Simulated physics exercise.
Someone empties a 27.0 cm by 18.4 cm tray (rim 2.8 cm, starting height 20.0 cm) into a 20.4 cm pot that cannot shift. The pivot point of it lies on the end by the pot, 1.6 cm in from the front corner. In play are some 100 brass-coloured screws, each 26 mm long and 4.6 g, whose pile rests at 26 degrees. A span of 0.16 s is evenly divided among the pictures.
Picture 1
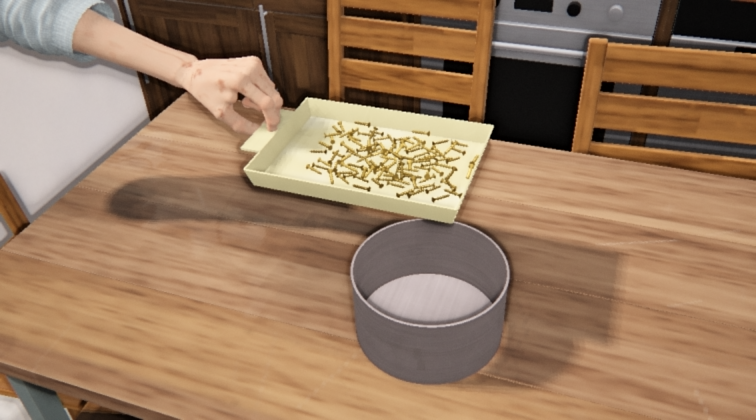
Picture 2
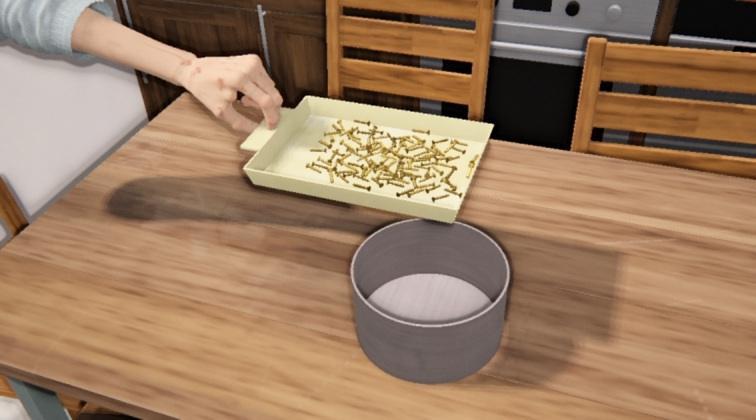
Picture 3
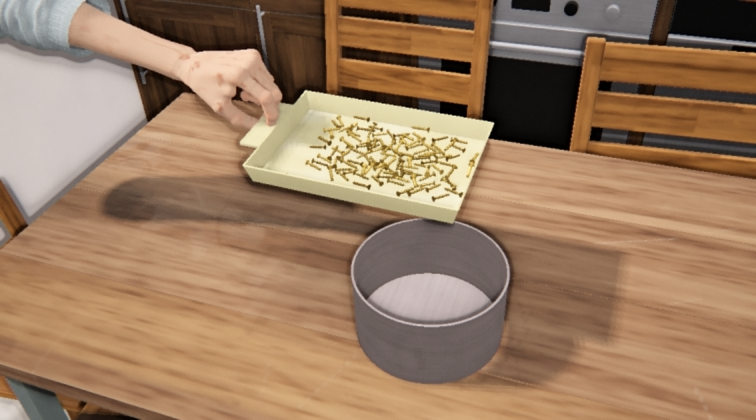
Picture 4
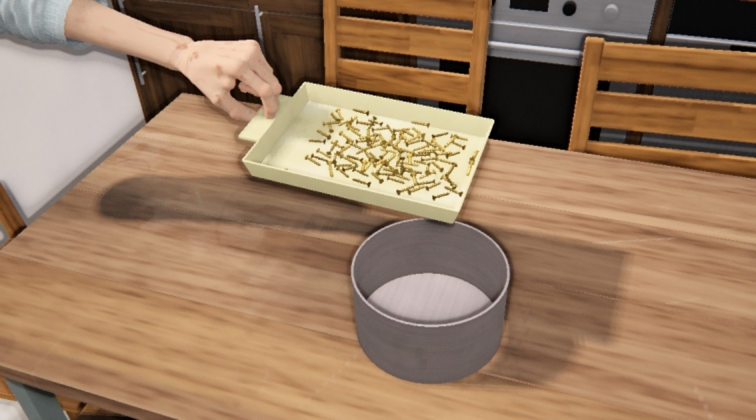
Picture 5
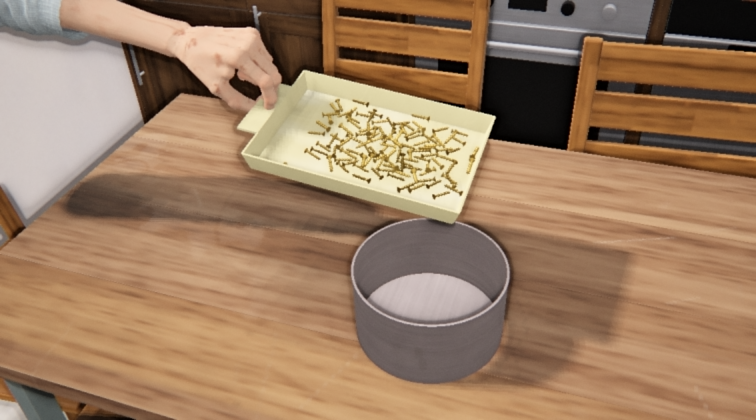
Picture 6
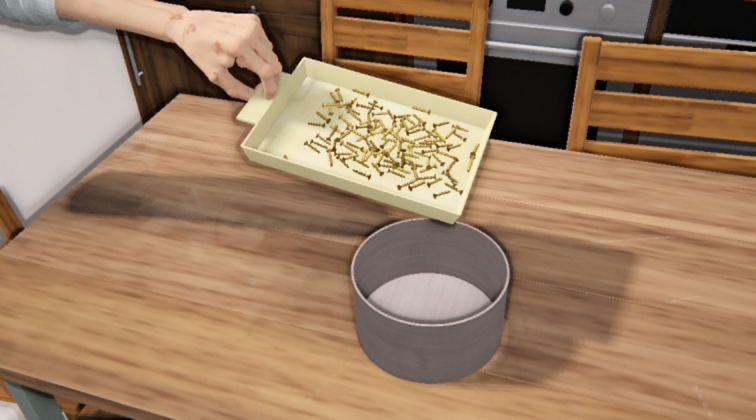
Pale yellow tray of brass-coloured screws slowly tilting toward a grey pot as a hand raises its handle end above a wooden table.
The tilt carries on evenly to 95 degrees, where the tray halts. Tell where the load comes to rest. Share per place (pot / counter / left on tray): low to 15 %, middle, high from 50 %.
Shares - pot: High, counter: Middle, left on the tray: Low.
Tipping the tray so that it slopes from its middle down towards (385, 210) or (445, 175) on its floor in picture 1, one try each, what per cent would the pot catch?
I'd put it at roughly 85 per cent for the first tilt and roughly 25 per cent for the second.
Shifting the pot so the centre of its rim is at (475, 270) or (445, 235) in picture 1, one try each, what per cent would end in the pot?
Some 90 and 0 per cent.
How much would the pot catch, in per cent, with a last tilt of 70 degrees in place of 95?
Result: Close to 55 %.
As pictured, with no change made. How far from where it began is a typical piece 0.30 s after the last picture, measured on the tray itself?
Displacement on the tray: Roughly 6 cm.
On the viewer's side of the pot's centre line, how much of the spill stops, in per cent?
Estimate: Close to 90 per cent of the pieces.
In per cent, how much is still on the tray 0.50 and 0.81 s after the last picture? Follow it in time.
First 80, then 5.
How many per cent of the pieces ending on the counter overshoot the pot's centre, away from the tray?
Some 100 per cent of the spill lies beyond the centre.
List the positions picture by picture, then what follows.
Tray tilt 0 degrees, front corners at (251, 167) and (453, 205); middle of the pieces at (388, 158); pot at (429, 268), in the first picture.
Tray tilt 1 degrees, front corners at (251, 166) and (453, 205); middle of the pieces at (388, 157), in the second picture.
Tray tilt 2 degrees, front corners at (251, 163) and (454, 205); middle of the pieces at (387, 154), in the third picture.
Tray tilt 5 degrees, front corners at (250, 158) and (454, 206), lowest corner right front; middle of the pieces at (387, 151), in the fourth picture.
Tray tilt 9 degrees, front corners at (249, 151) and (455, 207), lowest corner right front; middle of the pieces at (388, 145), in the fifth picture.
Tray tilt 13 degrees, front corners at (249, 144) and (456, 209), lowest corner right front; middle of the pieces at (388, 140); pot at (430, 267), in the sixth picture.
Then, 0.30 s after the last picture, tilt 54 degrees; the tray holds 100 %, the pot 0 %.
Then, 0.50 s after the last picture, tilt 81 degrees; the tray holds 80 %, the pot 0 %.
Then, 0.81 s after the last picture, tilt 95 degrees; the tray holds 5 %, the pot 60 %.
In the end, pot 70 %, counter 30 %, tray 0 %.
